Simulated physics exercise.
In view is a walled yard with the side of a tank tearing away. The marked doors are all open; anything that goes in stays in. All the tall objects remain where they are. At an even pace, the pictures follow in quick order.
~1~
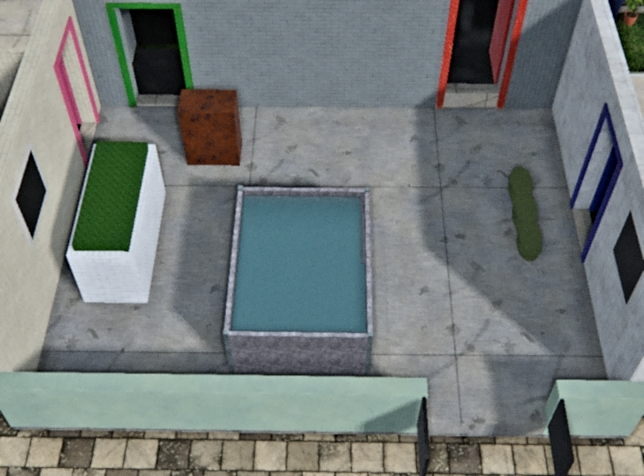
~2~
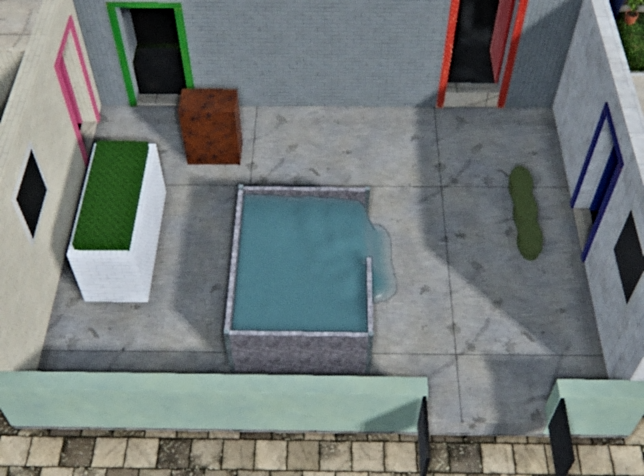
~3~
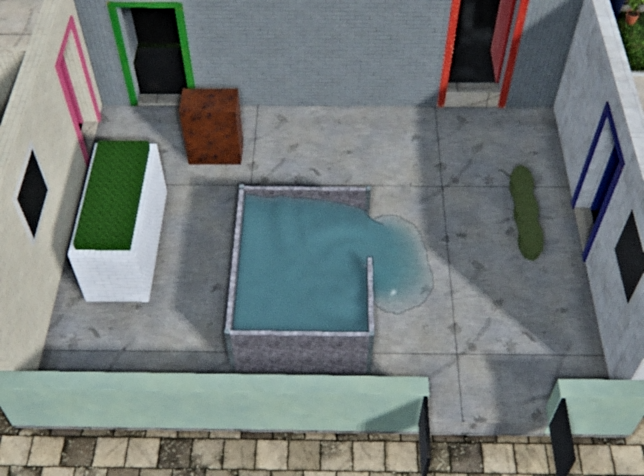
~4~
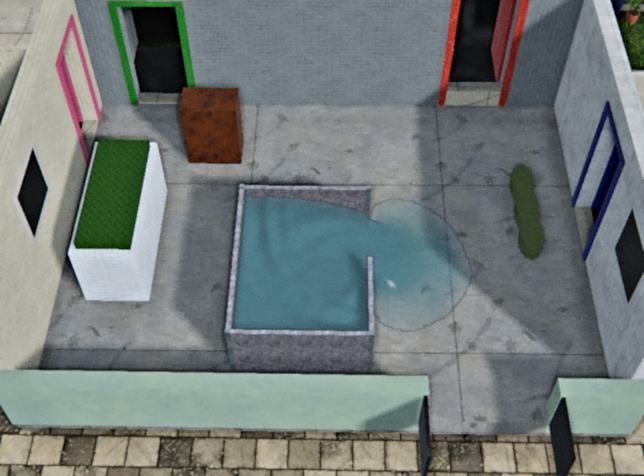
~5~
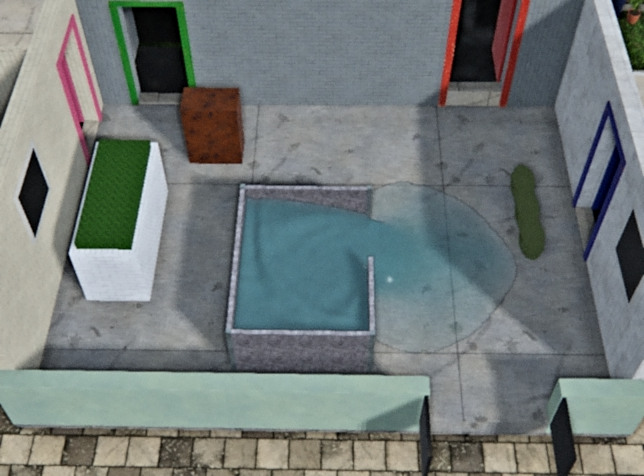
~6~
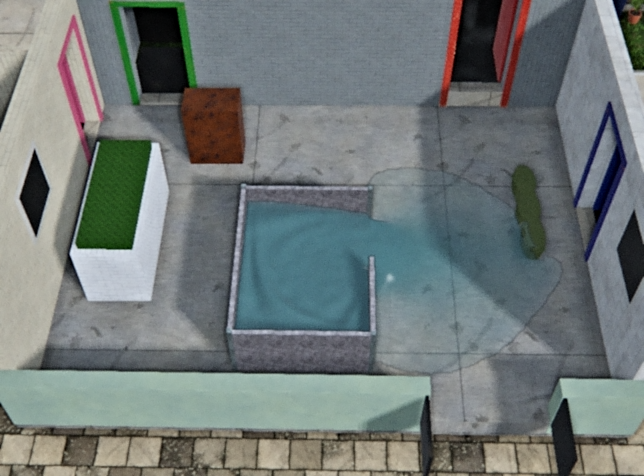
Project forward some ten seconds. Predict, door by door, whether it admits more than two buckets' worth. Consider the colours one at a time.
The pink door admits more than two, the green door admits two or fewer, the blue door admits more than two, the red door admits two or fewer.
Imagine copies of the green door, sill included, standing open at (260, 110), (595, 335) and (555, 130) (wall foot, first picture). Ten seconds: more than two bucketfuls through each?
In that order: Lets less in, passes that mark, takes more.
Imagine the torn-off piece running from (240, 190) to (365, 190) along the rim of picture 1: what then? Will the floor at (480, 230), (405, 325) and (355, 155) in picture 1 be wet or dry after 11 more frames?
Unwetted, unwetted, submerged.
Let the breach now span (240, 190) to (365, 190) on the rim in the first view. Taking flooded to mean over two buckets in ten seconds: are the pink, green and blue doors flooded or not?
Well, I'd say the pink door breaks the threshold, while the green door breaks the threshold and the blue door breaks the threshold.
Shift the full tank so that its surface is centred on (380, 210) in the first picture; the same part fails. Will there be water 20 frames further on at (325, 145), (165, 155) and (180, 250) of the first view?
Log: Flood; no flood; no flood.
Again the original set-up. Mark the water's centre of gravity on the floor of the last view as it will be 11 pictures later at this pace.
Close to (400, 272).
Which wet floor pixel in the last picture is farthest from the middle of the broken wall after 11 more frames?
I'd put it around (552, 112).
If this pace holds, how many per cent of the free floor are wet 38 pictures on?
My estimate is close to 80 per cent.
A moment on, water covers 35 % of the floor; the pink door not reached, the green door not reached, the blue door wet at the sill, nothing in, the red door not reached.
Next, water covers 40 % of the floor; the pink door not reached, the green door not reached, the blue door under two buckets in, the red door wet at the sill, nothing in.
Then, water covers 50 % of the floor; the pink door not reached, the green door not reached, the blue door under two buckets in, the red door under two buckets in.
Later, water covers 80 % of the floor; the pink door under two buckets in, the green door wet at the sill, nothing in, the blue door far over two buckets in, the red door under two buckets in.
In the end, water covers 95 % of the floor; the pink door far over two buckets in, the green door under two buckets in, the blue door far over two buckets in, the red door under two buckets in.
